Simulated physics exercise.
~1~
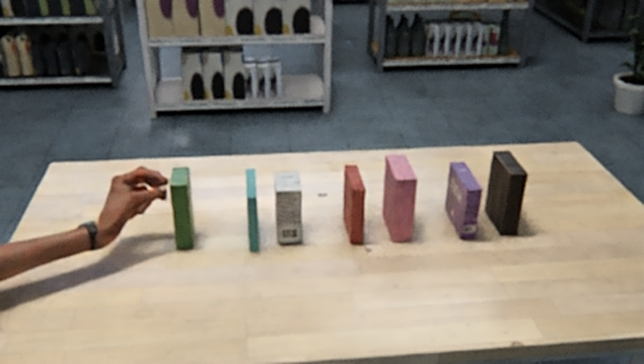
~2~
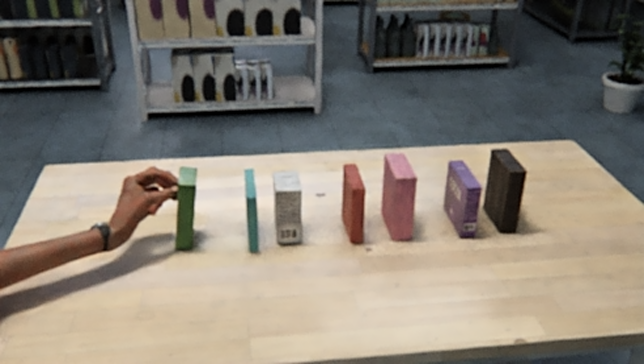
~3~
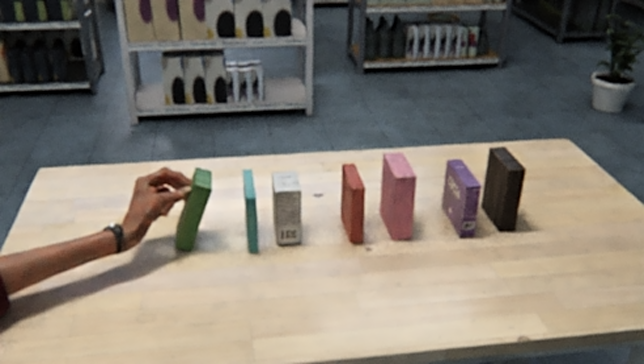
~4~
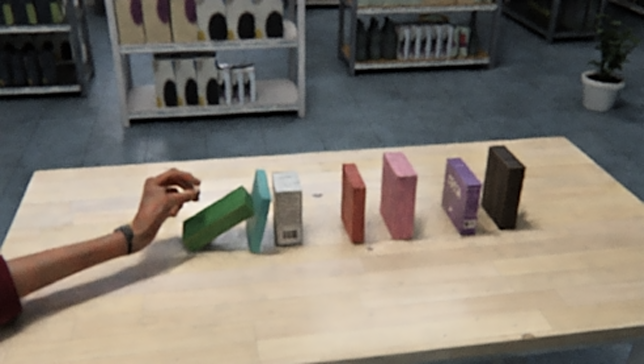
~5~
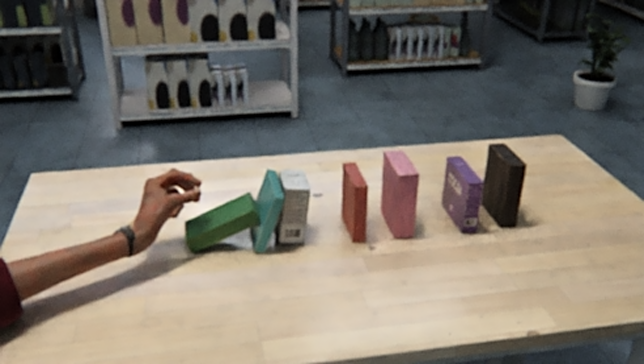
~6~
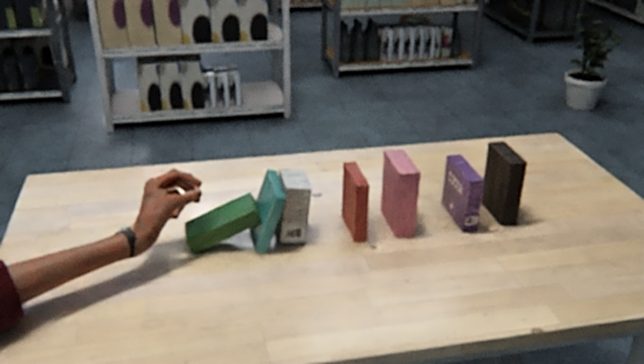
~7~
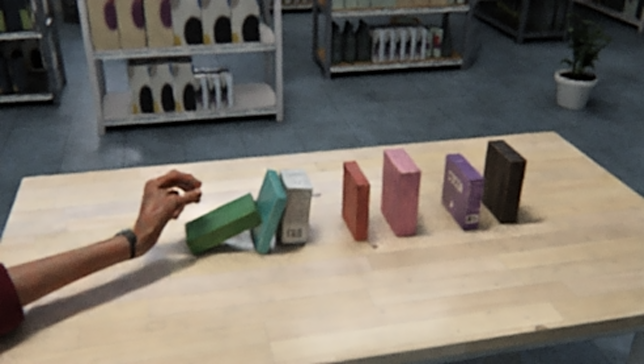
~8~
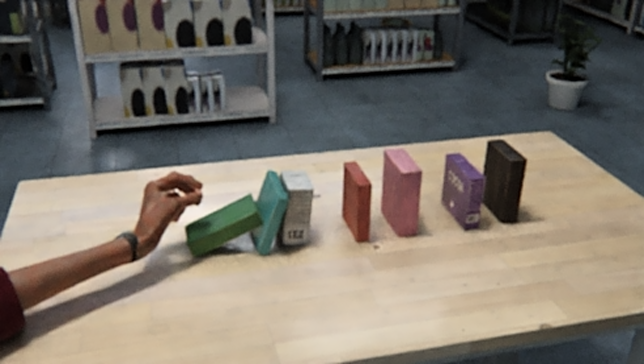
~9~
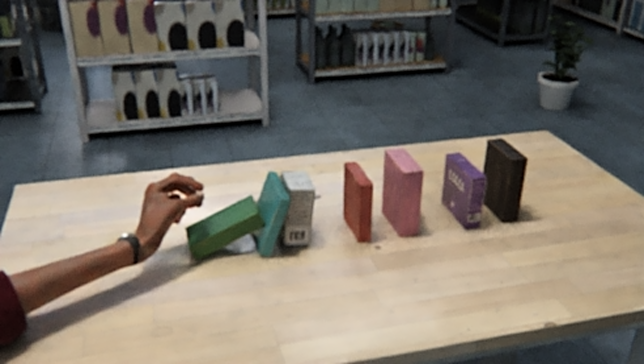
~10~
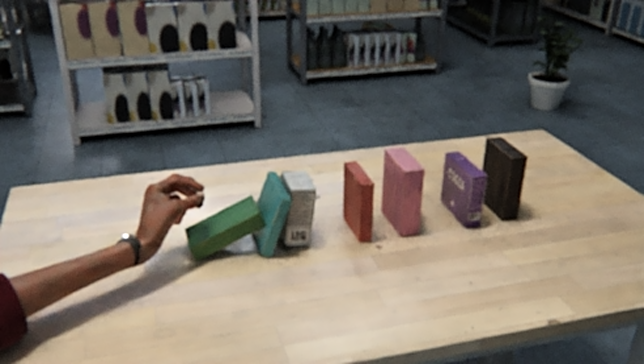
On a pale wooden table in a room with shelves and a potted plant behind, seven upright blocks stand in a spaced row, with a hand at the green one on the left. The fingers tip the green board to the right, and it falls away from them against the turquoise board. The turquoise board tilts right in turn and comes to lean on the white packet, which shifts slightly. There the motion stops, with the hand held still. The red and pink boards, purple packet and black block remain standing, while the green board rests steeply slanted against the turquoise one.
